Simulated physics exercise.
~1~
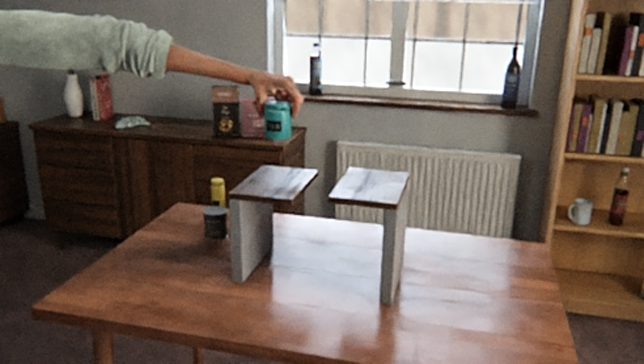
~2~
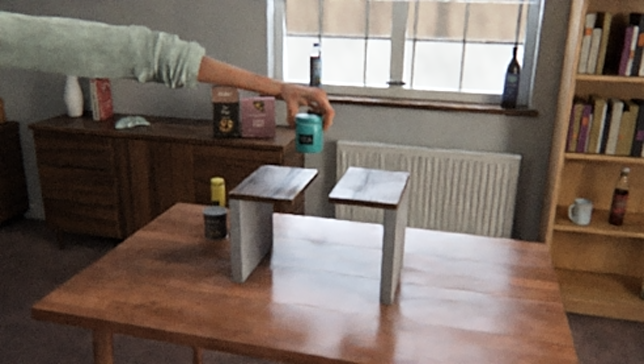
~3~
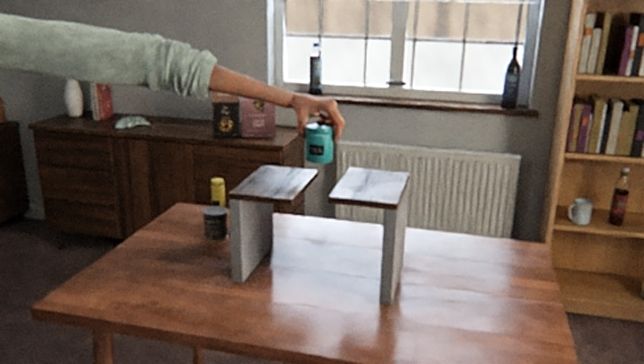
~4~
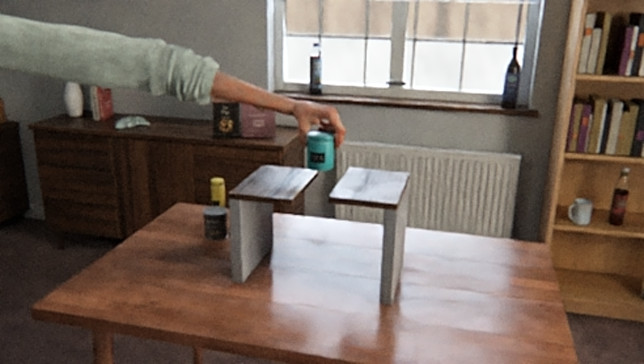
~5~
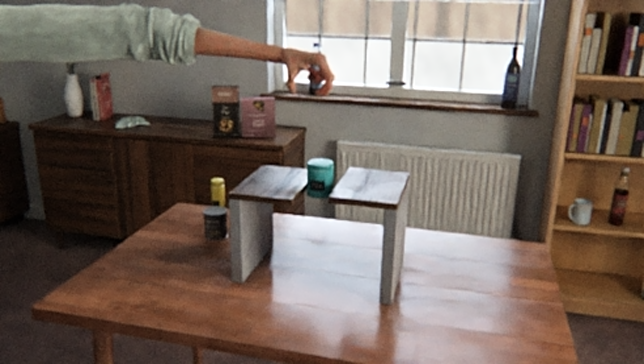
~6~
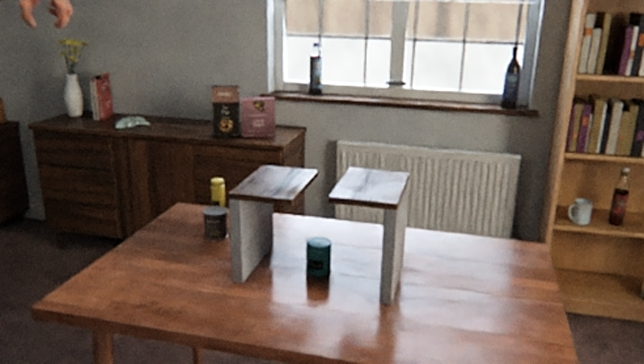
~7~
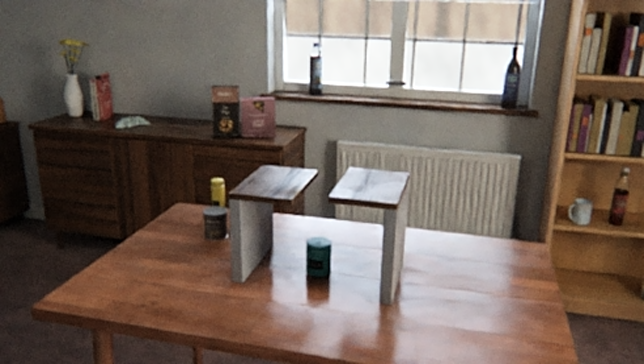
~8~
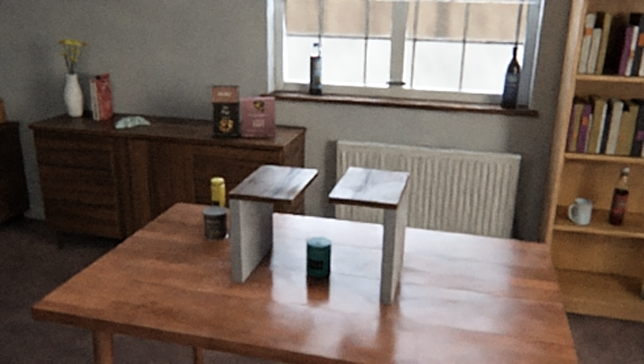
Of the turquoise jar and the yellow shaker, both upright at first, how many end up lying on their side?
None of them do. The turquoise jar and the yellow shaker are both still upright at the end.
A hand releases a turquoise jar between two ledges, and it drops upright onto the table.
